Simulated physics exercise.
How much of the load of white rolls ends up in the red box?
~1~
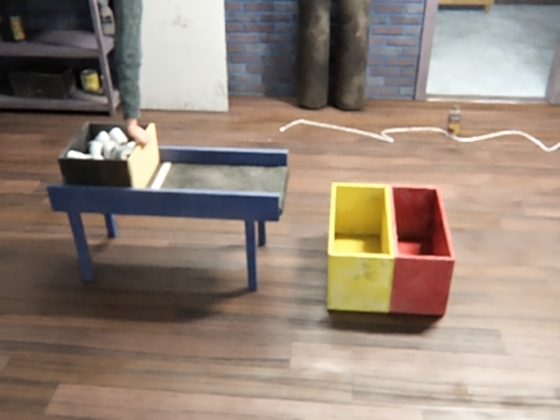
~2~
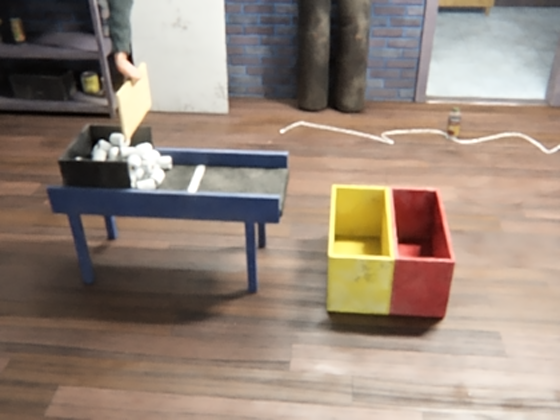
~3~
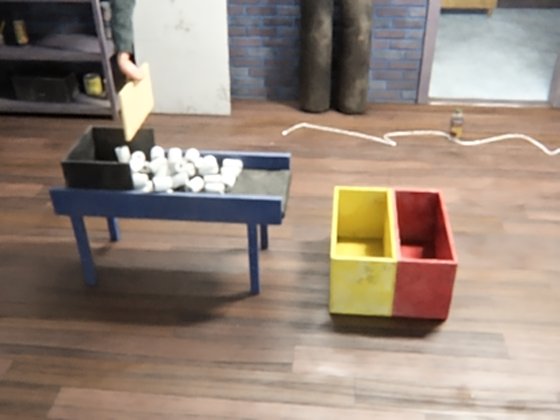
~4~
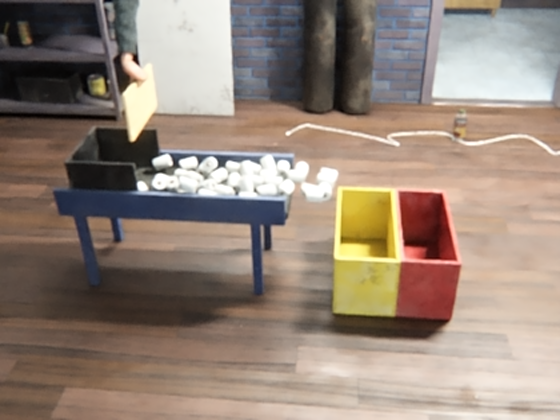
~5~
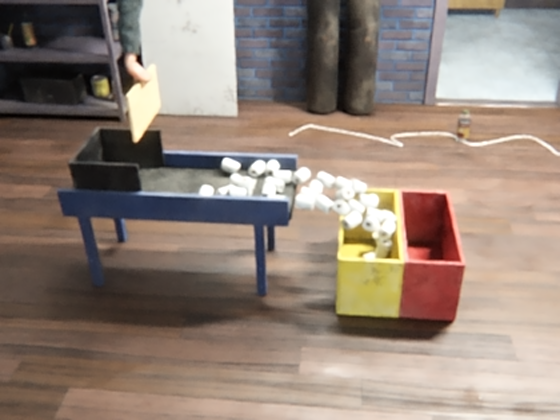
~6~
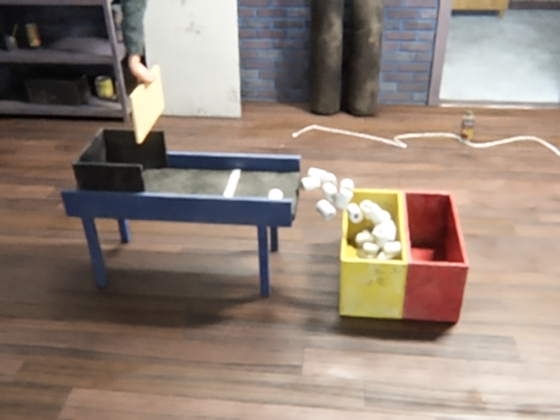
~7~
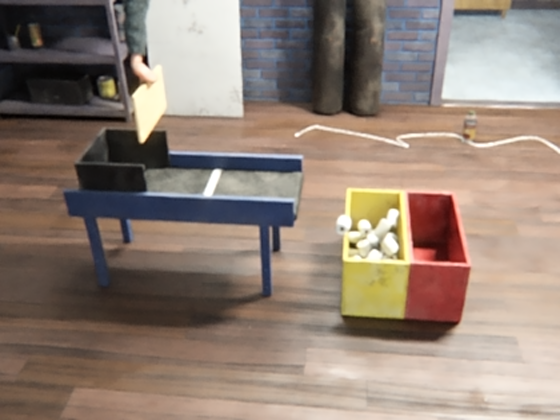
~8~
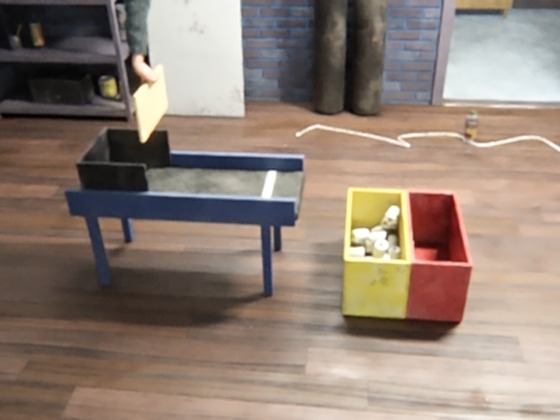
None of it does, so the red box's share is well under one in six. The rolls land in the yellow box and the red one stays empty.
